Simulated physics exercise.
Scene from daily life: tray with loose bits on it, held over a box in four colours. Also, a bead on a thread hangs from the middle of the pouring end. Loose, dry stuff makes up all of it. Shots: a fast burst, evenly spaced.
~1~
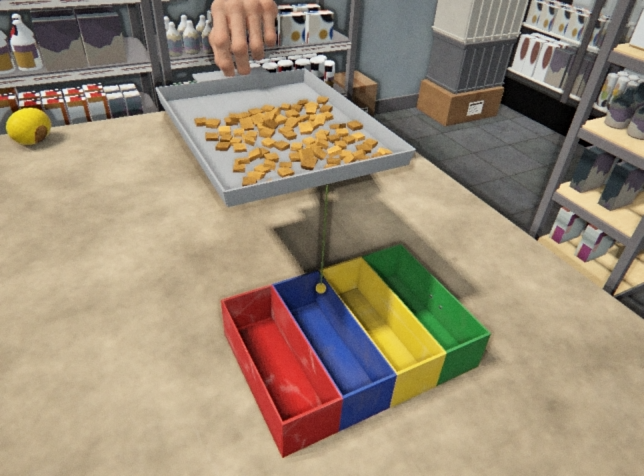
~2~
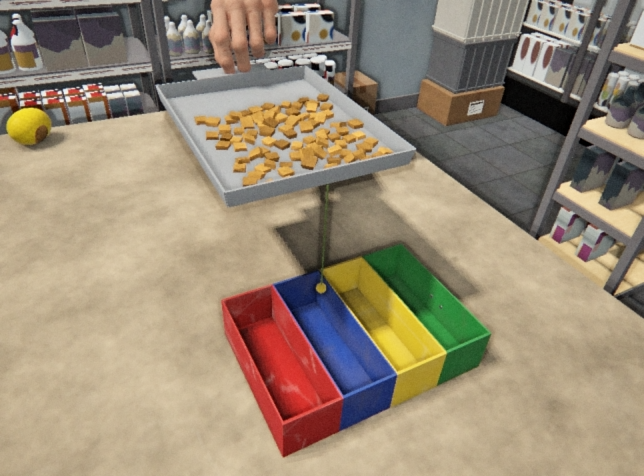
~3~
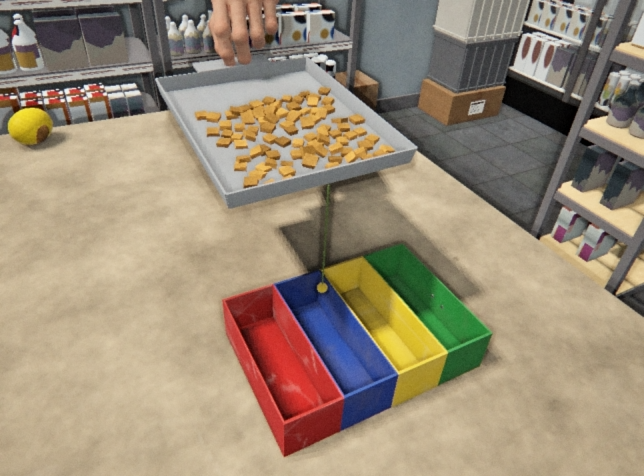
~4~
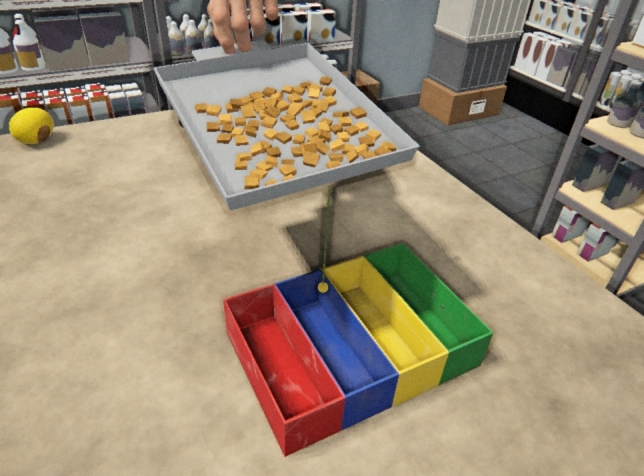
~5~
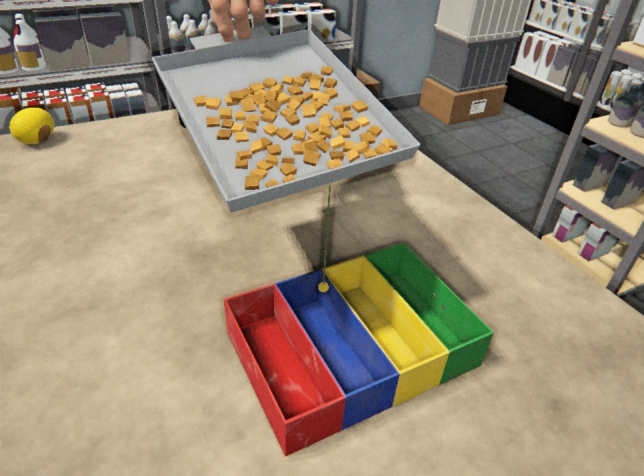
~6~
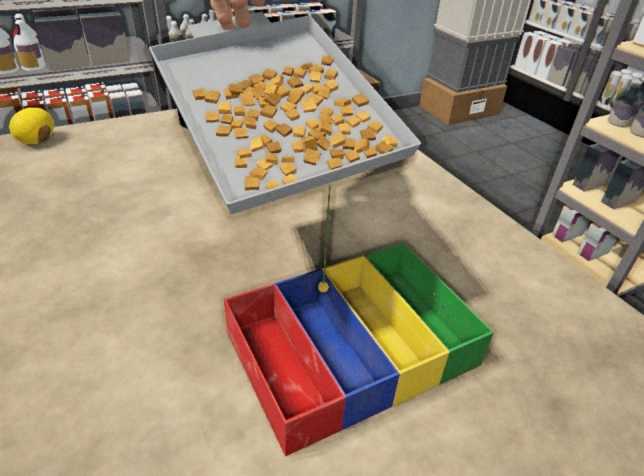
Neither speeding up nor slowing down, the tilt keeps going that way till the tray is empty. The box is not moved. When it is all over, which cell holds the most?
The red cell holds the most.
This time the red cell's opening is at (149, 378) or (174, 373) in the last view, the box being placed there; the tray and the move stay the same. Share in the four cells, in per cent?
First 100 %, then 100 %.
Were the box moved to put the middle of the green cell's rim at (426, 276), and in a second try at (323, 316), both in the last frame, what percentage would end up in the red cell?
Roughly 40 per cent, and 0 per cent.
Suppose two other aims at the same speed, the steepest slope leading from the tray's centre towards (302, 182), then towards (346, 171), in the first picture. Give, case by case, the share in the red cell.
The share is 40 per cent in the first and 0 per cent in the second.
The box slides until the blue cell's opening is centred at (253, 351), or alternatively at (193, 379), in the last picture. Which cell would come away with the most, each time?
The blue one, then the yellow one.
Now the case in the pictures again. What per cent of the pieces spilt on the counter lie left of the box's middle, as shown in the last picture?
100 %, roughly.
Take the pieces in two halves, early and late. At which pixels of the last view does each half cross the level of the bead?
Around (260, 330), followed by around (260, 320).
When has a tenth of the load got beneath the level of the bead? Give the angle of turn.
The tilt is near 100° by then.
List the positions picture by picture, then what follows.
Corners of the pouring end at (226, 189) and (411, 149), level; middle of the load at (290, 136), cereal squares; bead on its thread at (321, 288); red cell at (312, 424); blue cell at (368, 399); yellow cell at (418, 377); green cell at (464, 356), in the first picture.
Corners of the pouring end at (227, 190) and (412, 148), level; middle of the load at (290, 134), in the second picture.
Corners of the pouring end at (228, 192) and (413, 147), tipped barely, lowest at the left corner; middle of the load at (291, 131), in the third picture.
Corners of the pouring end at (229, 194) and (415, 145), tipped a little, lowest at the left corner; middle of the load at (292, 125), in the fourth picture.
Corners of the pouring end at (229, 197) and (416, 143), tipped a little, lowest at the left corner; middle of the load at (293, 120), in the fifth picture.
Corners of the pouring end at (230, 200) and (417, 142), tipped clearly, lowest at the left corner; middle of the load at (293, 115); red cell at (315, 423); blue cell at (370, 398); yellow cell at (421, 375); green cell at (467, 355), in the sixth picture.
Soon, tray tipped steeply; all on the tray.
A while on, tray tipped right over; most on the tray; a small part in the red cell; a stray few in the blue cell; a small part falling or outside the box.
Towards the end, tray tipped past a quarter turn; about two thirds in the red cell; about a quarter in the blue cell; a stray few in the yellow cell; about a quarter falling or outside the box.
Finally, tray tipped past a quarter turn; about two thirds in the red cell; about a quarter in the blue cell; a stray few in the yellow cell; none in the green cell; about a quarter outside the box.
